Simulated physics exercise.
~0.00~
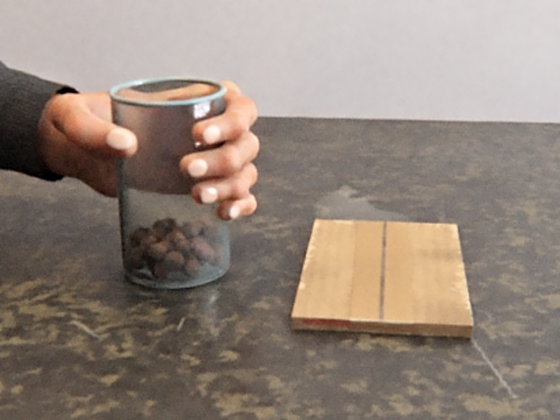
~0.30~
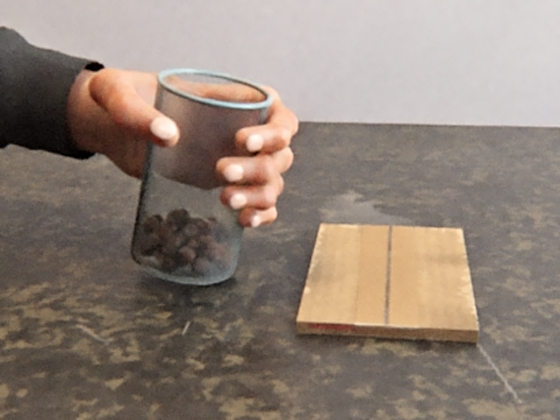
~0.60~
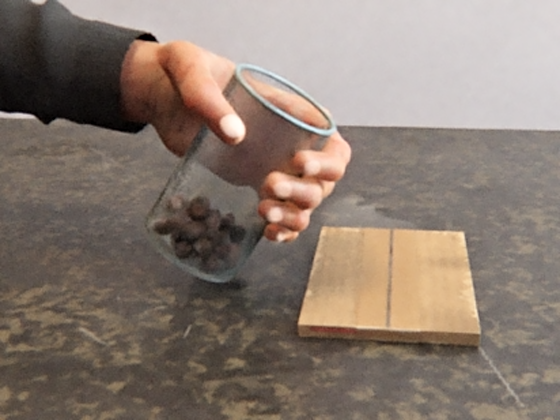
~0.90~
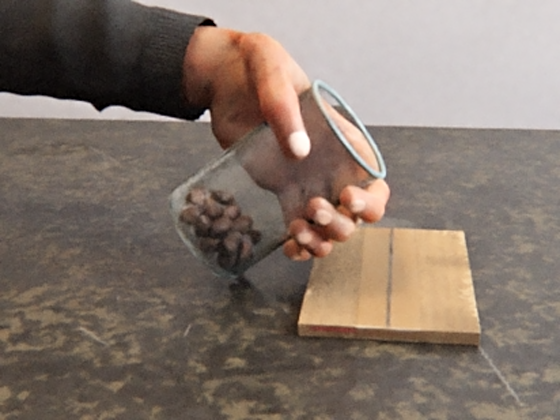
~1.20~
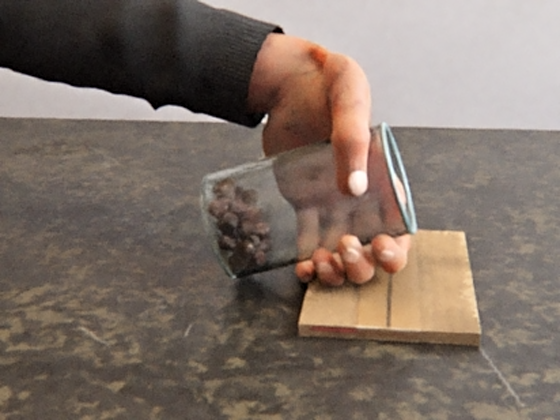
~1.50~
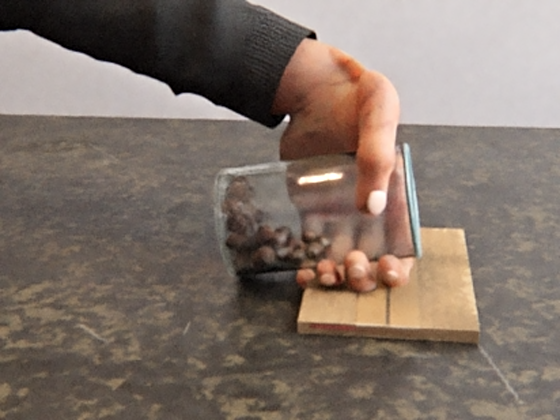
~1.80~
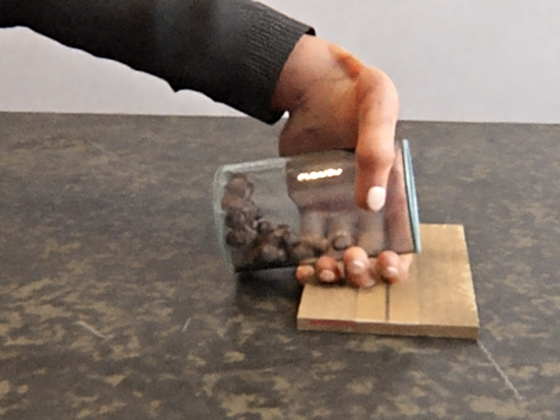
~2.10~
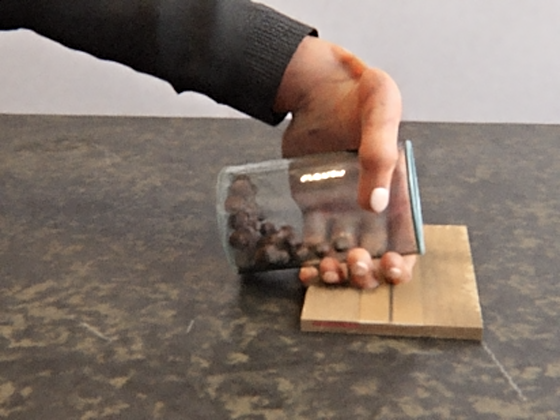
To begin with, a hand in a dark sleeve holds a clear glass upright on a dark mottled surface, with small dark brown pieces at its bottom and a flat stack of wooden pieces to the right. The hand tilts the glass to the right, and the pieces stay gathered near its base. It keeps tipping until the glass lies nearly on its side, its rim over the wood. The pieces then slide and spread along the lower side toward the opening. Finally, the hand holds the glass almost still against the stack, and nothing spills out.
